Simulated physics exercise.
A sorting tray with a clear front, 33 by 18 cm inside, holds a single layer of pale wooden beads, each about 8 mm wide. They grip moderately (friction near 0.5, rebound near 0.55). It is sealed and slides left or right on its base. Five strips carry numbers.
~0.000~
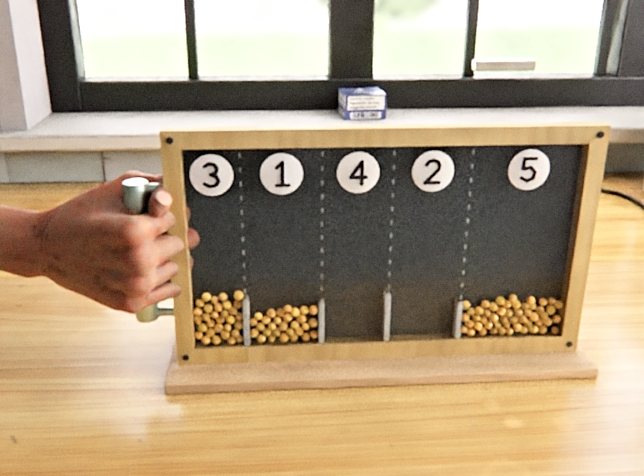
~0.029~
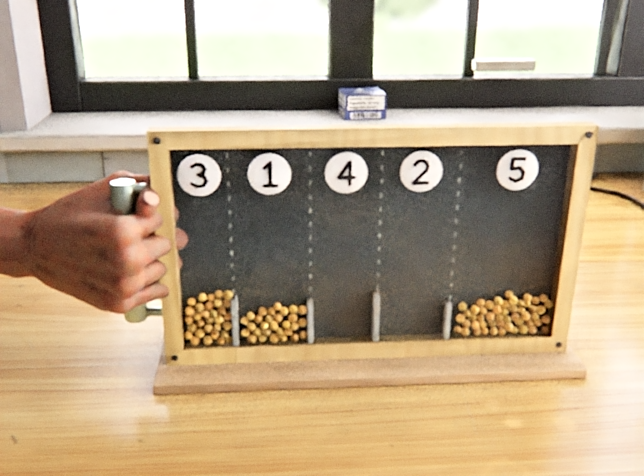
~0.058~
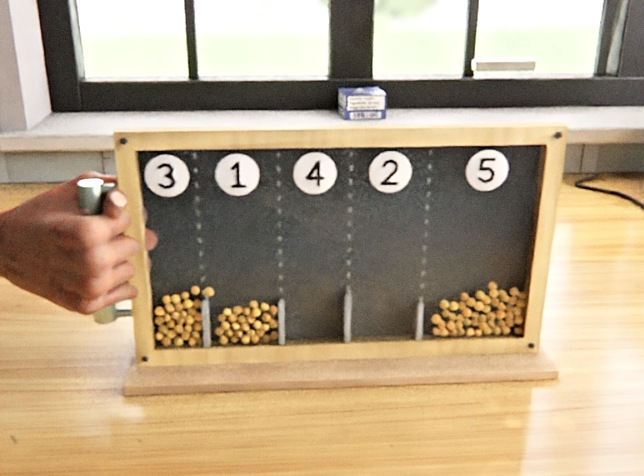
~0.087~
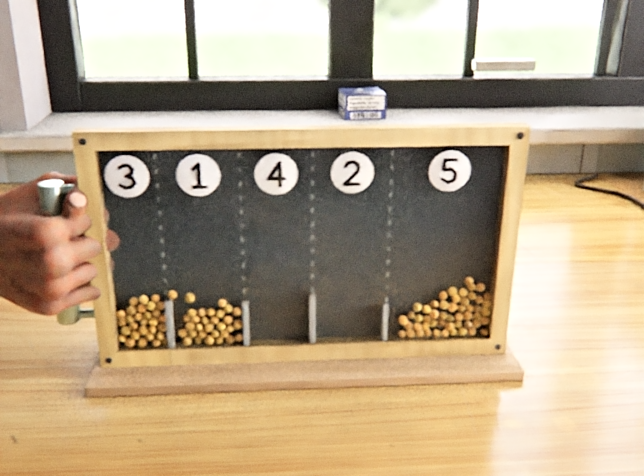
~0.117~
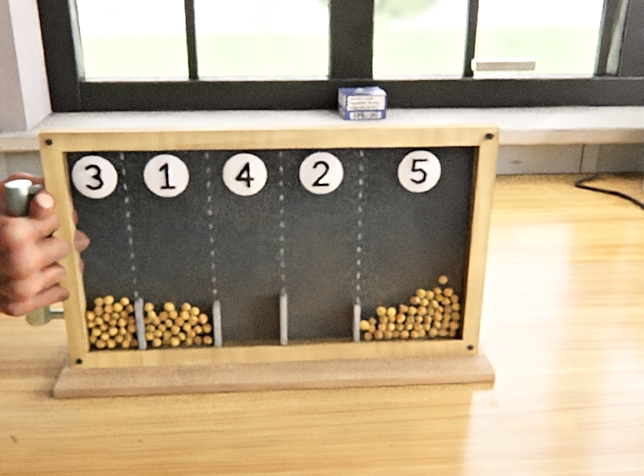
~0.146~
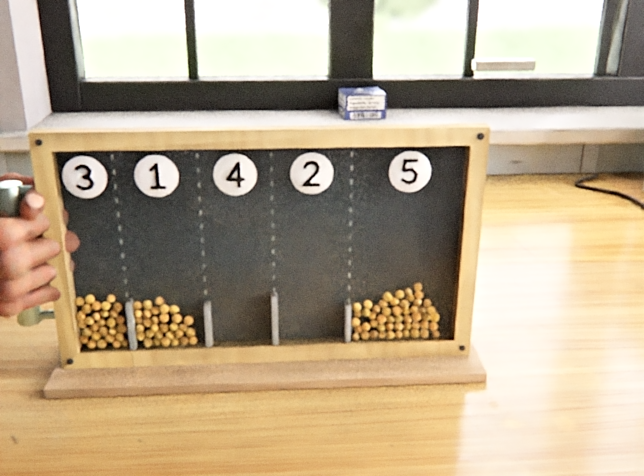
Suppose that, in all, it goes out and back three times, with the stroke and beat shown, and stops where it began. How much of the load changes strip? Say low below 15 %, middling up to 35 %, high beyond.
Middling.
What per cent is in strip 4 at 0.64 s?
About 10 per cent.
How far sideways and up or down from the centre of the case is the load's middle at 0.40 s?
About 1 cm left and 7 cm below.
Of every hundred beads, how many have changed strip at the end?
Some 30 per cent.
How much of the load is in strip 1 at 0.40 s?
About 30 per cent.
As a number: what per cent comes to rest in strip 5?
Roughly 30 per cent.
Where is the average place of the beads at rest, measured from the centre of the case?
About 1 cm left and 8 cm below.
After 0.40 s, it is 9 cm to the left; no. 1, 30 %, no. 2, 5 %, no. 3, 25 %, no. 4, 5 %, no. 5, 40 %; 10 % have changed strip.
After 0.64 s, it is 5 cm to the left; no. 1, 25 %, no. 2, 10 %, no. 3, 25 %, no. 4, 10 %, no. 5, 35 %; 20 % have changed strip.
After 0.86 s, it is at its start; no. 1, 25 %, no. 2, 15 %, no. 3, 25 %, no. 4, 10 %, no. 5, 25 %; 30 % have changed strip.
Settled by 1.7 s, it is at its start; no. 1, 25 %, no. 2, 15 %, no. 3, 20 %, no. 4, 10 %, no. 5, 30 %; 30 % have changed strip.
